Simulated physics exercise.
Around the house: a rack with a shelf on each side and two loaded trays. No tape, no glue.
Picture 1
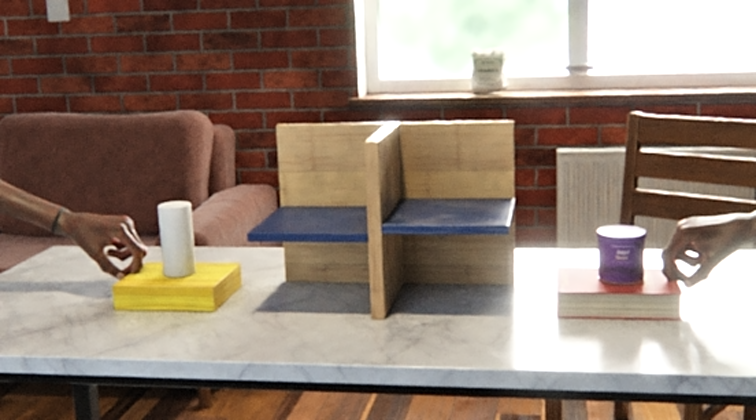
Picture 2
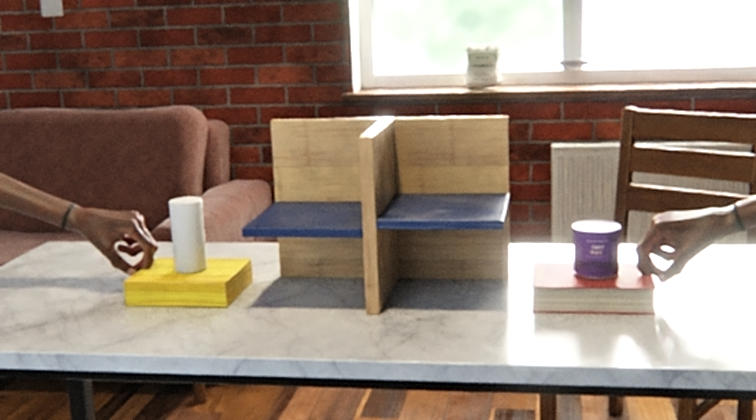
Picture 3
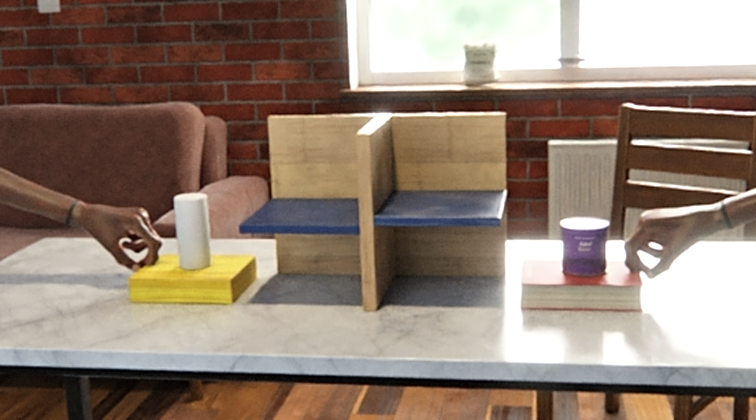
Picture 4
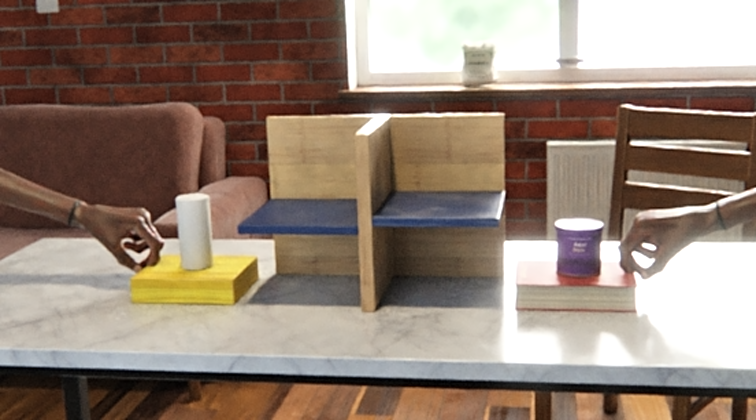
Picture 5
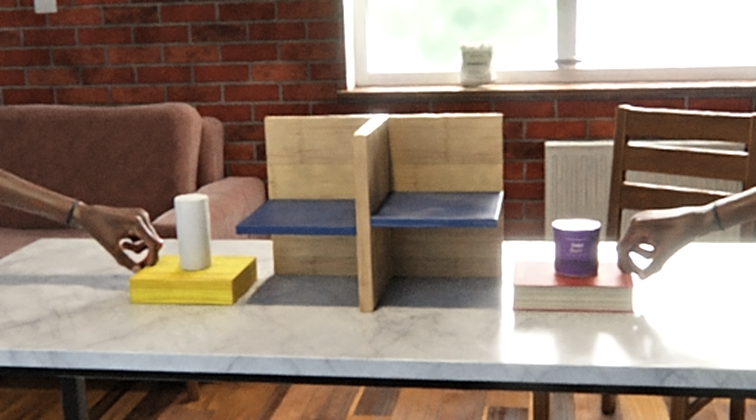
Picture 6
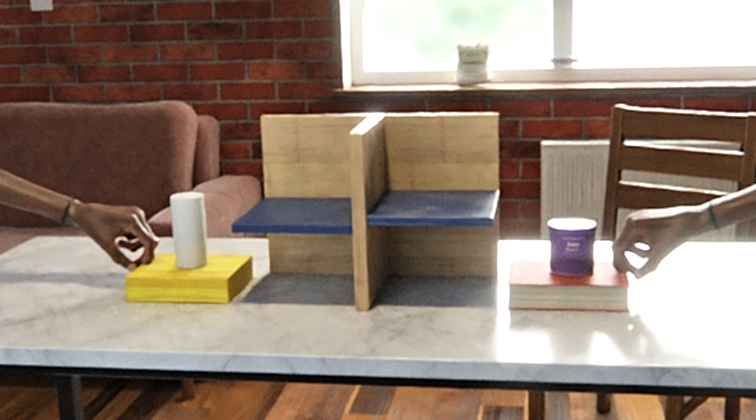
Two hands slid a yellow board with a white candle and a red book with a purple tin a little way inward across a marble table, toward the wooden rack with blue shelves between them.
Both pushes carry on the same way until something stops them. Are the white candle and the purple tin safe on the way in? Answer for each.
The white candle is knocked back; the purple tin passes below.
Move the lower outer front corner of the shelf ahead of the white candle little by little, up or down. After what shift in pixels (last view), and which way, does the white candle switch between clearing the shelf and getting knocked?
Some 24 pixels, up.
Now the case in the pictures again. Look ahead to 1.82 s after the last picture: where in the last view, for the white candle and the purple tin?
The white candle around (215, 256); the purple tin around (485, 247).
Then, 1.18 s after the last picture, white candle tipped 13° from how it was near (235, 228); purple tin riding along near (520, 248).
Then, 1.58 s after the last picture, white candle tipped 64° from how it was near (227, 236); purple tin riding along near (498, 247).
Then, 1.82 s after the last picture, white candle upside down near (215, 256); purple tin riding along near (485, 247).
At rest, the white candle strikes the shelf, near (226, 260); the purple tin clears the shelf, near (445, 247).
